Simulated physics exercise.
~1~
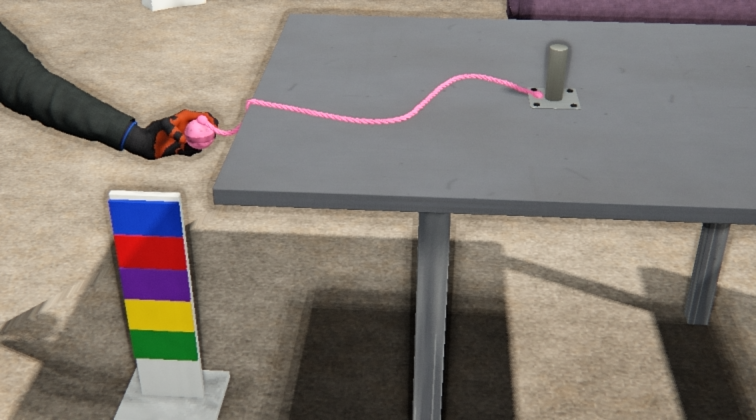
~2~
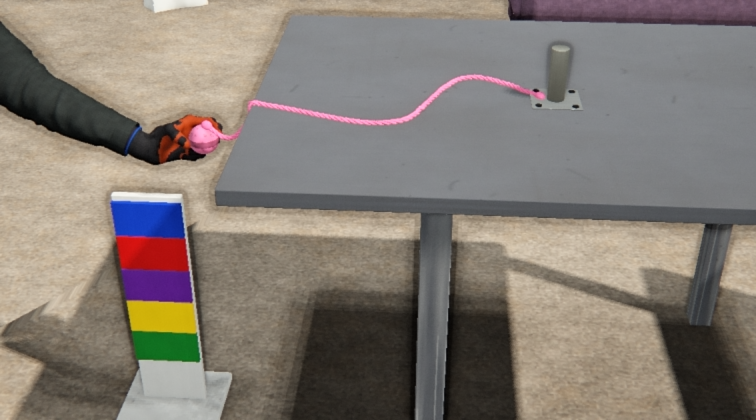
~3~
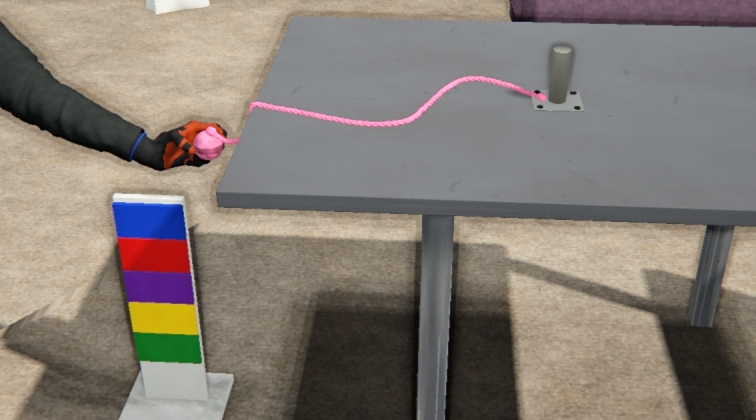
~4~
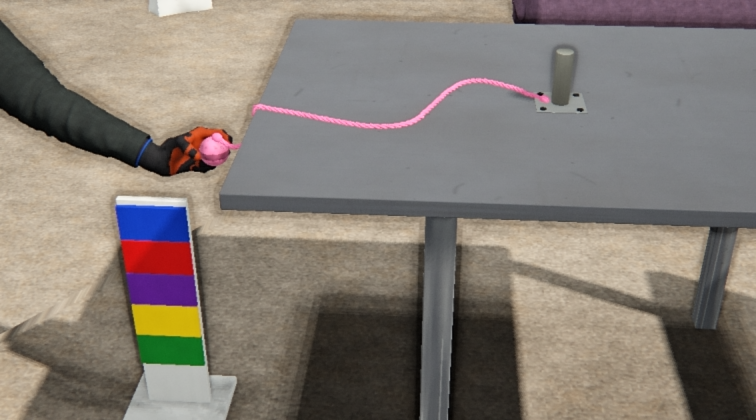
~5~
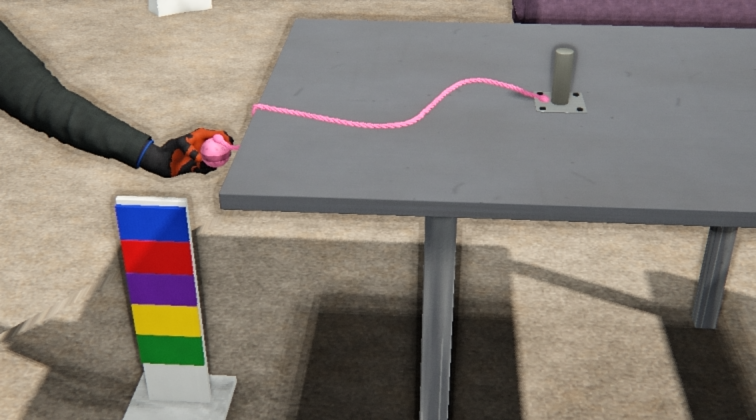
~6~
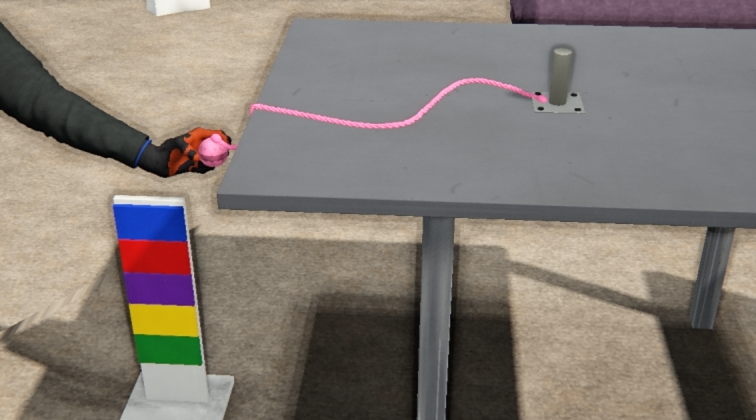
A sandy-coloured, carpet-like floor with a grey table is seen from above at an angle. At left, a dark-sleeved arm with an orange-and-black gloved hand holds a pink ball on a slack pink cord running across the tabletop to a metal post, above a board striped blue, red, purple, yellow and green. The hand and ball shift slightly right and down, while the view wavers very slightly.
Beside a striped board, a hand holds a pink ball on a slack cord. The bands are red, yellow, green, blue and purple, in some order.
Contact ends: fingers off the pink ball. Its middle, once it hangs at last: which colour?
Colour: Red.
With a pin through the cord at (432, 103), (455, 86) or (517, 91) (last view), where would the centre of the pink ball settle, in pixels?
Approximately (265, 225), (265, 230) and (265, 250) respectively.
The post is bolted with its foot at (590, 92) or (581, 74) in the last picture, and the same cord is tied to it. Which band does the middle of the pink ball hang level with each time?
In turn, blue and then blue.
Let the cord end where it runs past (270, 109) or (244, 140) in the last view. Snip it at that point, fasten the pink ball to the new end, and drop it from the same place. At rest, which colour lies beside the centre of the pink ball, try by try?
In order, the results are above them all and blue.
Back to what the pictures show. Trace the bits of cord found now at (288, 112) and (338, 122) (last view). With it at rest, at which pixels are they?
The first ends at (259, 149) and the second at (260, 102).
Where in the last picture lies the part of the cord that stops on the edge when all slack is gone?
(331, 121), approximately.
Soon after, ball near (230, 257); level with red.
After that, ball near (298, 255); level with red.
And then, ball near (255, 255); level with red.
In the end, ball near (264, 257); level with red. The red one.
